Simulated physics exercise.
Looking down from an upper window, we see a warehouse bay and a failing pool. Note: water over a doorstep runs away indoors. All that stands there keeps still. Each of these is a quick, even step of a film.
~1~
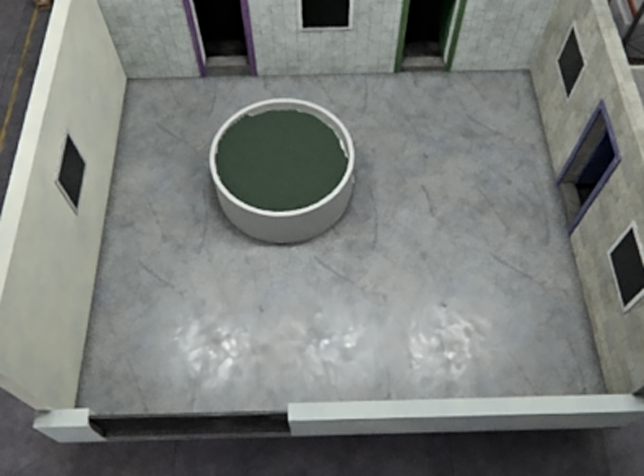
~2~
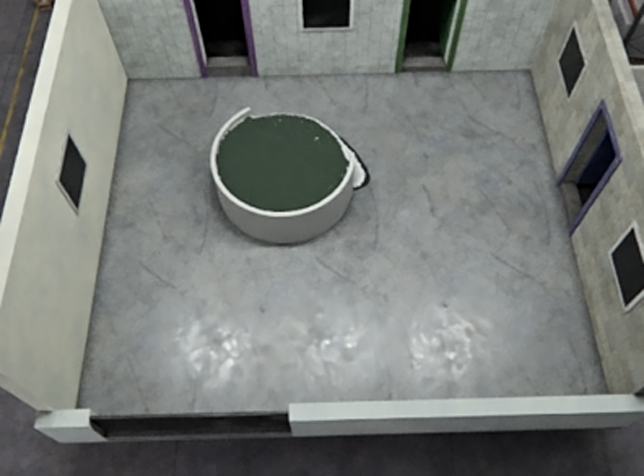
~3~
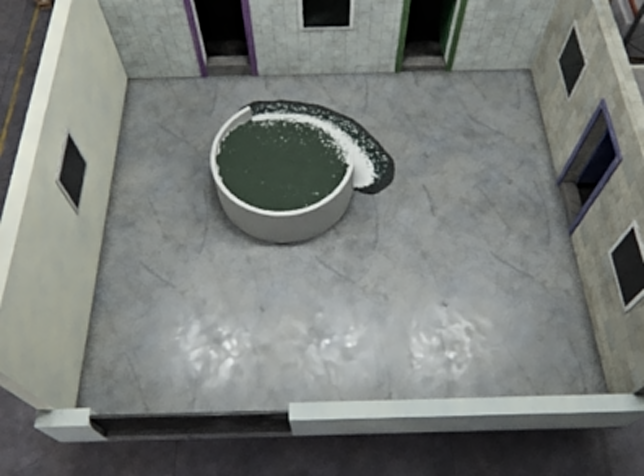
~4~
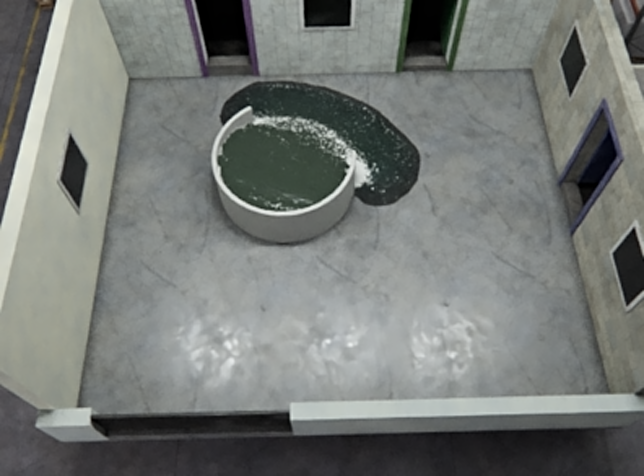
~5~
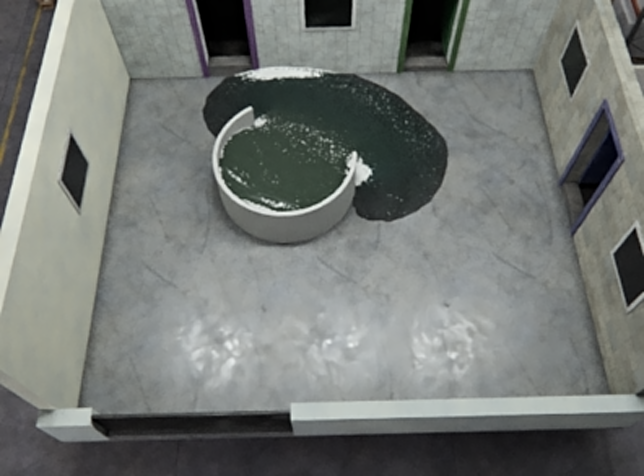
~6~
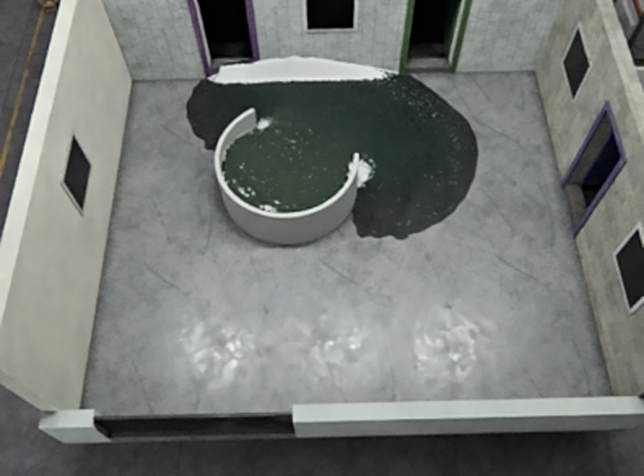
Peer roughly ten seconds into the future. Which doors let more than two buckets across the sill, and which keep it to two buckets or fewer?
The blue door does not pass two buckets, the green door passes two buckets, the purple door does not pass two buckets.
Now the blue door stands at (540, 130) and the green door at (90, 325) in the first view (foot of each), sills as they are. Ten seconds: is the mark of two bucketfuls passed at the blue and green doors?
Taking them in turn, the blue door crosses the line and the green door remains below the mark.
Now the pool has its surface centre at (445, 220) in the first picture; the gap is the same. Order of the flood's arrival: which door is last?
It's the door marked purple.
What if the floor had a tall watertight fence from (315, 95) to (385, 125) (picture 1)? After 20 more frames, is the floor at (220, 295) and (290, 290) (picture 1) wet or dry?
Untouched, then untouched.
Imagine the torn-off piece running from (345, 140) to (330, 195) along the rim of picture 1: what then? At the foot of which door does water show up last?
The purple-painted one.
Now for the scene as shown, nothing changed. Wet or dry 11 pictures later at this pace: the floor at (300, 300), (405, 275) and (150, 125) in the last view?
Lab note, in the order given: Unwetted, unwetted, wet through.
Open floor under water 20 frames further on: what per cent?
Near 50 in a hundred.
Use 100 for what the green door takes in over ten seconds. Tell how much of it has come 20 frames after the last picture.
Estimate: Roughly 95 %.
A moment on, water covers 30 % of the floor; the blue door not reached, the green door under two buckets in, the purple door under two buckets in.
Next, water covers 35 % of the floor; the blue door wet at the sill, nothing in, the green door over two buckets in, the purple door under two buckets in.
Then, water covers 50 % of the floor; the blue door wet at the sill, nothing in, the green door over two buckets in, the purple door under two buckets in.
Later, water covers 90 % of the floor; the blue door wet at the sill, nothing in, the green door over two buckets in, the purple door under two buckets in.
In the end, water covers 100 % of the floor; the blue door wet at the sill, nothing in, the green door over two buckets in, the purple door under two buckets in.
